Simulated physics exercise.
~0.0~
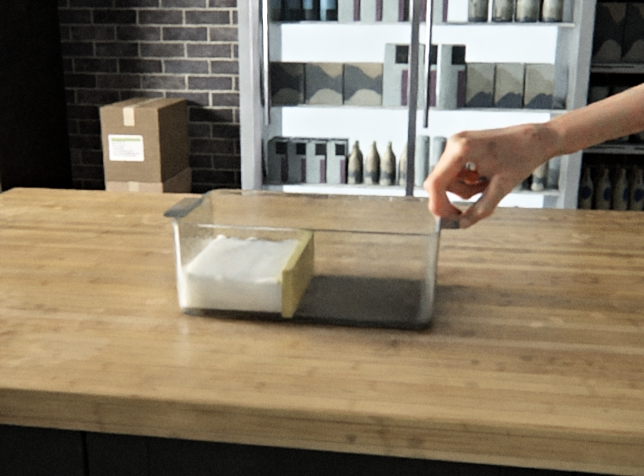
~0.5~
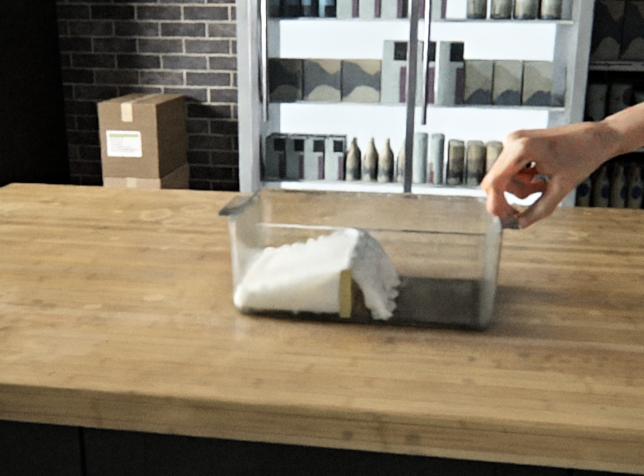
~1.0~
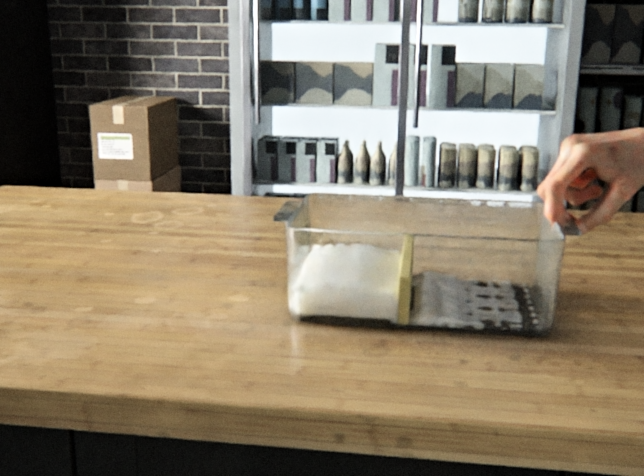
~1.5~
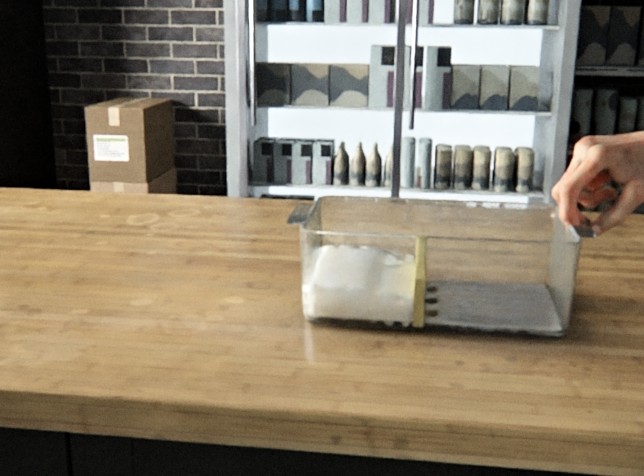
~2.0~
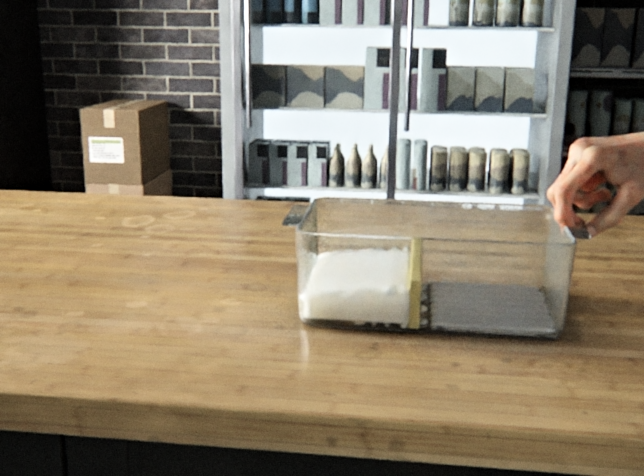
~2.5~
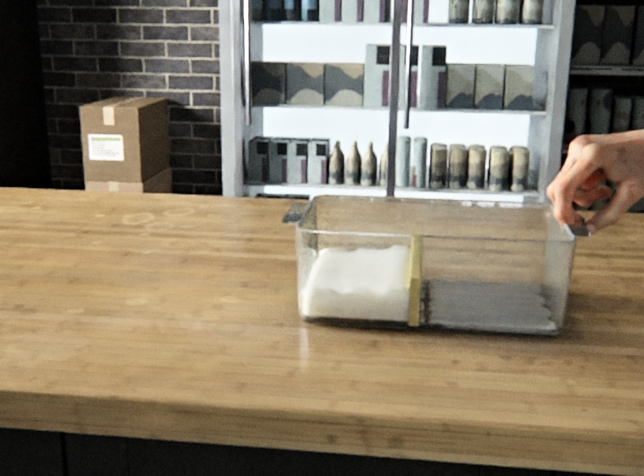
On a wooden counter, a hand pulled a clear open food box to the right, and the milk on the left side surged over the yellow divider before settling, leaving most on the left and a shallow layer on the right.
